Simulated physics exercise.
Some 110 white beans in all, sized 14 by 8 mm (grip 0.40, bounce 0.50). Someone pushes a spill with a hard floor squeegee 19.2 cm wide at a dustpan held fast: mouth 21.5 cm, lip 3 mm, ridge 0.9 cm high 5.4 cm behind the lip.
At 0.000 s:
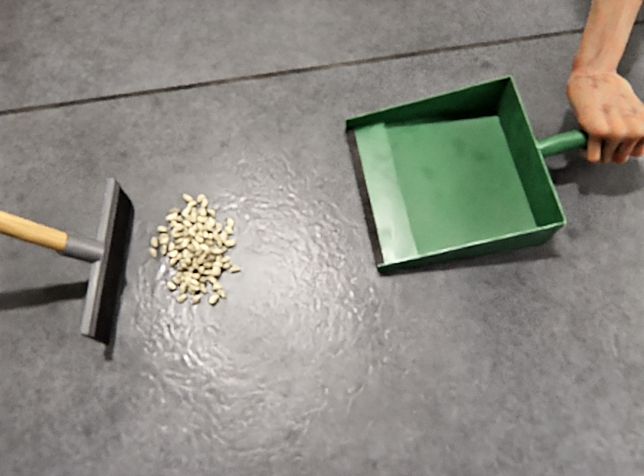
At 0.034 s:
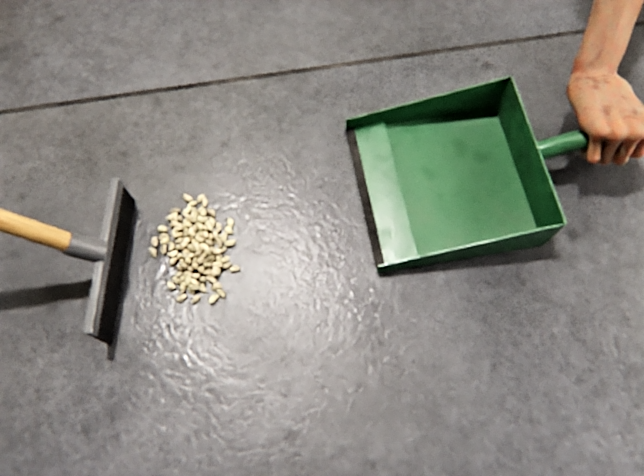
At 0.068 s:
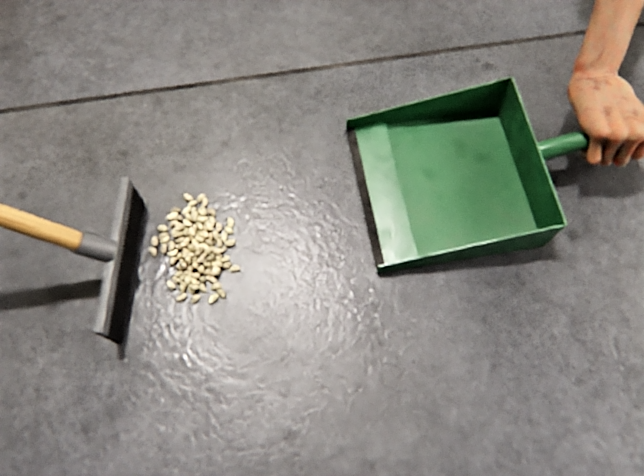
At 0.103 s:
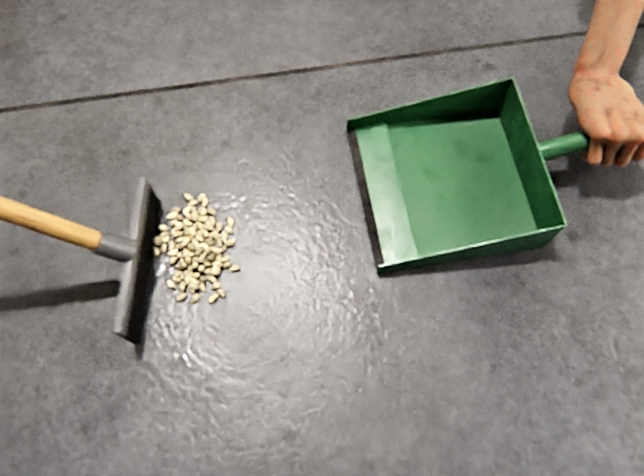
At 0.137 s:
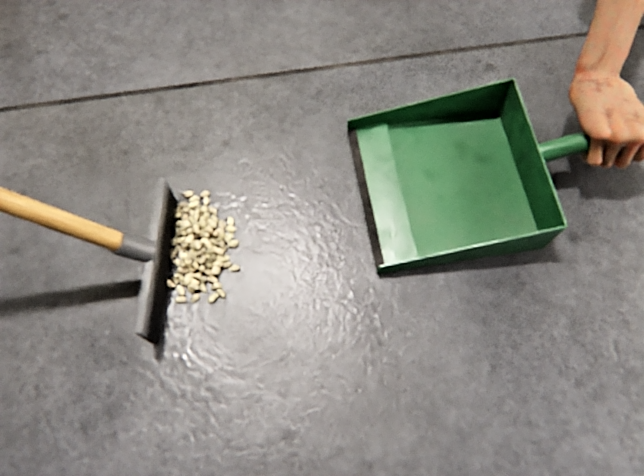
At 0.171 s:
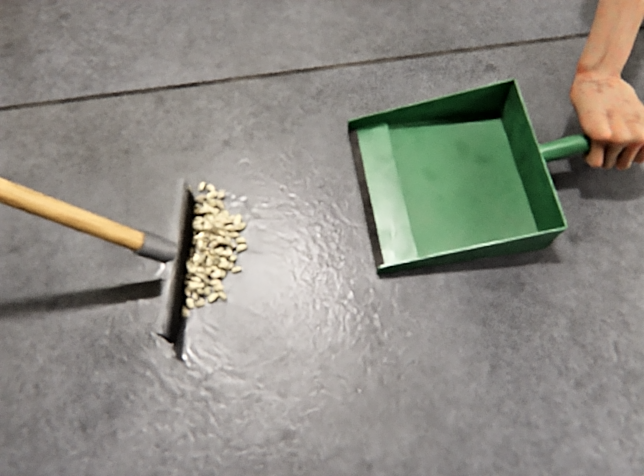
A black-edged squeegee on a pale wooden handle slides rightward from the left across a grey tiled floor, seen from above by a still camera. It meets a loose heap of small cream-coloured beans left of centre, presses them into a narrower band along its blade and pushes them slightly right. At upper right, a hand holds a green dustpan still, its open side facing the beans.
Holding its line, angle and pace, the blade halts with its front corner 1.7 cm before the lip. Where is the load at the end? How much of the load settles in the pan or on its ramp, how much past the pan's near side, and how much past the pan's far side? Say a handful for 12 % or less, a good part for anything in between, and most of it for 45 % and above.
I would say in the pan or on its ramp: A good part; past the pan's near side: A good part; past the pan's far side: A handful.
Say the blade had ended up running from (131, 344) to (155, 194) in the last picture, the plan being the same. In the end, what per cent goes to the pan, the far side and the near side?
The pan gets 0, the far side 0 and the near side 55.
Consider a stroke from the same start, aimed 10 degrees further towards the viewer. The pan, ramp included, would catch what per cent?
In that case around 5 per cent.
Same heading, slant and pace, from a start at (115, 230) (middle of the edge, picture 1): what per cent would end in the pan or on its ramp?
It would come to about 20 in a hundred.
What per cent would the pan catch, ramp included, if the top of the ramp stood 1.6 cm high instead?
It would be roughly 15 percent.
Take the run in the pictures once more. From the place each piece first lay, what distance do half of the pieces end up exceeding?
Some 24 cm.
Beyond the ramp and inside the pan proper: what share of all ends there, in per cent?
Roughly 5 percent.
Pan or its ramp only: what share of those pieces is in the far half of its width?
Roughly 10 in a hundred.
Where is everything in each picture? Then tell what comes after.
In the first picture, blade from (89, 333) to (115, 185), moved 0.0 cm, 0 of the pieces shifted so far; middle of the pieces at (195, 243); pan at (454, 182).
In the second picture, blade from (92, 332) to (118, 185), moved 0.4 cm, 0 of the pieces shifted so far; middle of the pieces at (195, 243).
In the third picture, blade from (103, 332) to (128, 185), moved 1.6 cm, 0 of the pieces shifted so far; middle of the pieces at (195, 242).
In the fourth picture, blade from (121, 332) to (145, 185), moved 3.7 cm, 1 of the pieces shifted so far; middle of the pieces at (195, 242).
In the fifth picture, blade from (142, 332) to (165, 185), moved 6.1 cm, 65 of the pieces shifted so far; middle of the pieces at (200, 247).
In the sixth picture, blade from (163, 333) to (184, 185), moved 8.5 cm, 112 of the pieces shifted so far; middle of the pieces at (215, 244); pan at (456, 185). The blade's pace is about 0.70 m/s, heading 12 degrees towards the viewer's side.
After 0.33 s, middle of the blade 13 cm from the lip; 0 % over the lip, far side 0 %, near side 20 %.
After 0.43 s, middle of the blade 6 cm from the lip; 0 % over the lip, far side 0 %, near side 30 %.
Then, at 0.67 s, middle of the blade 3 cm from the lip; 25 % over the lip, far side 0 %, near side 35 %.
In the end, at 2.9 s, pan 25 %, near side 35 %, far side 0 %, in front of the lip or behind the blade 40 %.
